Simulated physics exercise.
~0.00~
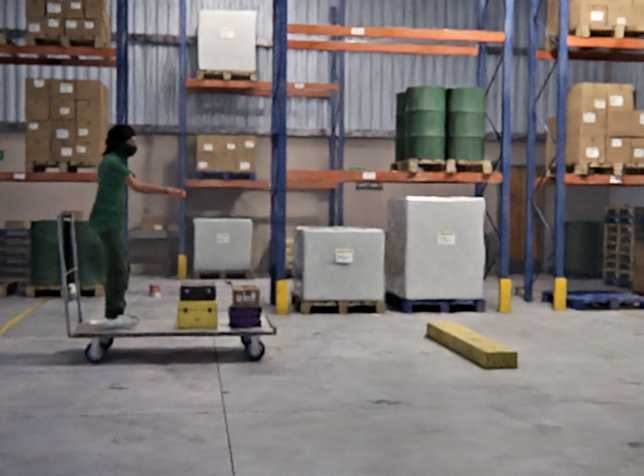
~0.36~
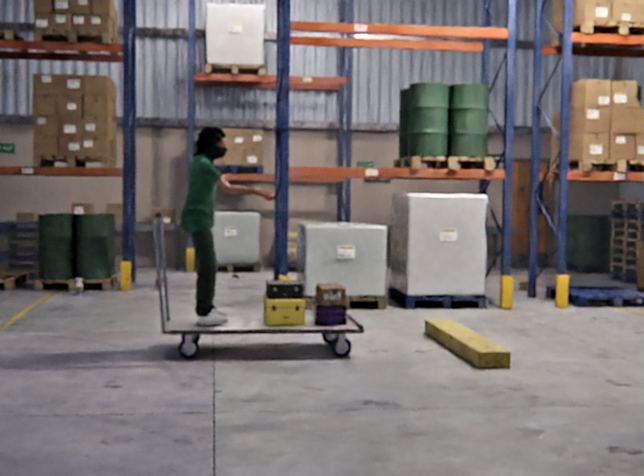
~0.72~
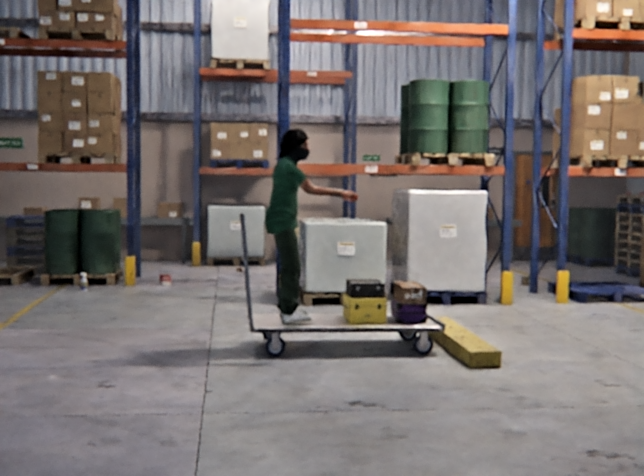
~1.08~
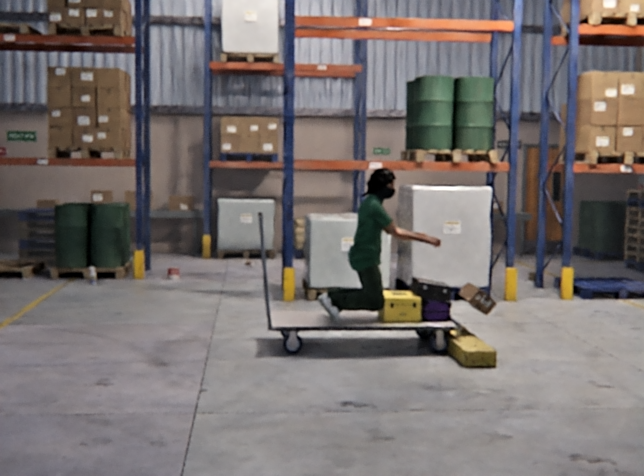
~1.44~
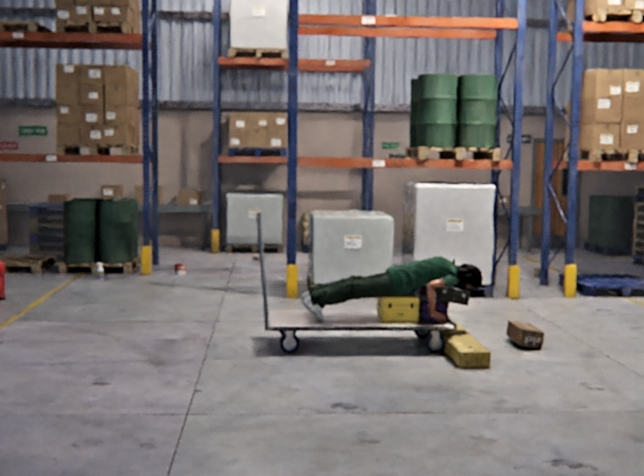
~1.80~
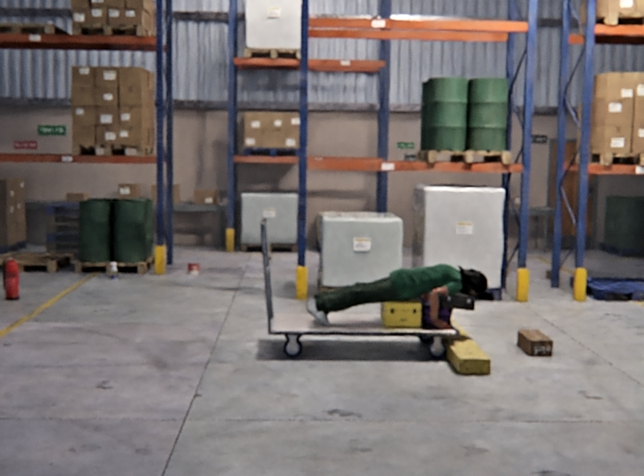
Trolley carrying a standing person and boxes rolls right, stops at a yellow kerb, pitching the rider facedown and a brown parcel off.
